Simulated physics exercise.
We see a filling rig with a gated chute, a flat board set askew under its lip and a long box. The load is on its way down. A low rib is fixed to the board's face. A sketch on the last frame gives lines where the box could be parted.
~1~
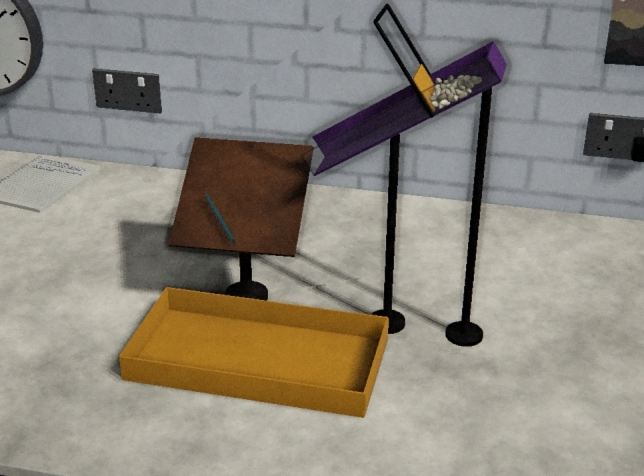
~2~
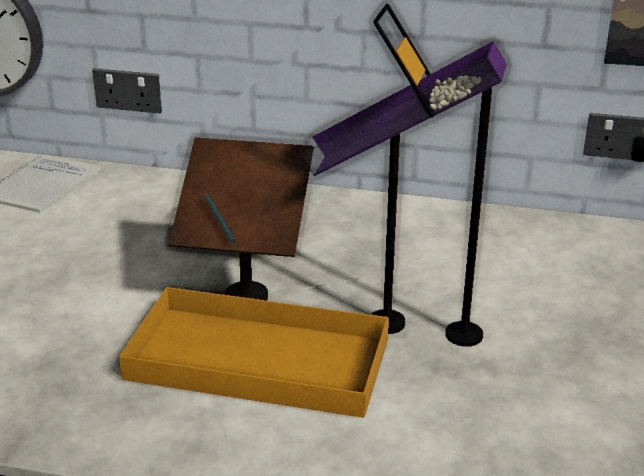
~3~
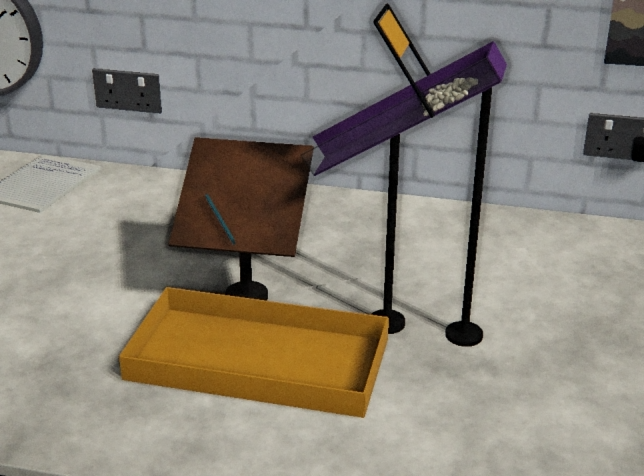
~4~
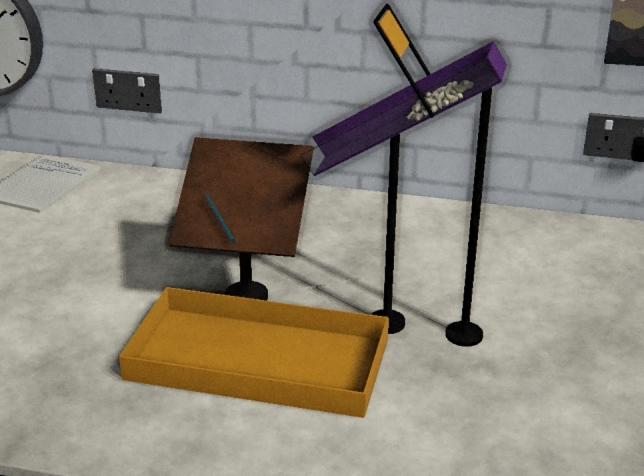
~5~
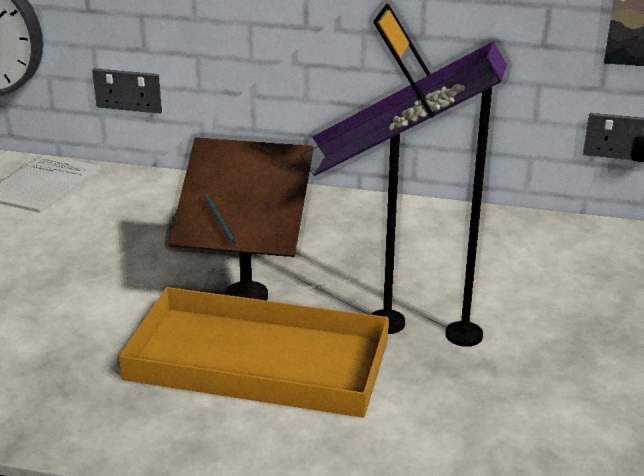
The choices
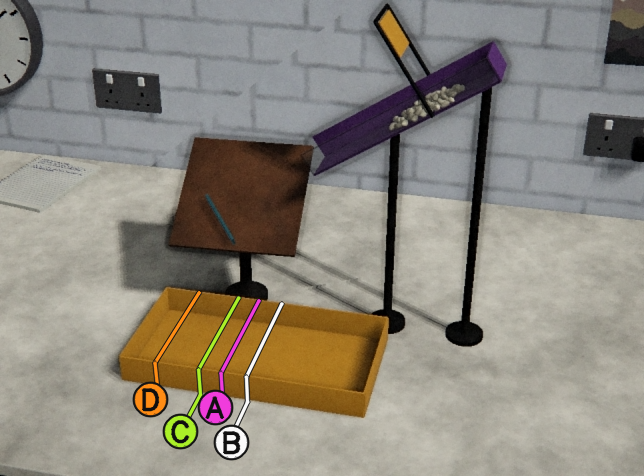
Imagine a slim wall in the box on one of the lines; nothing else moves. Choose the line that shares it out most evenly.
Take A.
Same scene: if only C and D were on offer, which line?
That is line C.
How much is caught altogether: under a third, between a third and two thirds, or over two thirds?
About that: Over two thirds.
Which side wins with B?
The left side.
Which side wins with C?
Right.
On the marked copy, line A crosses the front rim at (221, 372); line B crosses the front rim at (246, 376); line C crosses the front rim at (199, 368); line D crosses the front rim at (155, 362).
With A, of what is caught, roughly half on the left of the divider, roughly half on the right.
With B, of what is caught, almost all on the left of the divider, about a tenth on the right.
With C, of what is caught, about a tenth on the left of the divider, the larger part on the right.
With D, of what is caught, just a few on the left of the divider, almost all on the right.
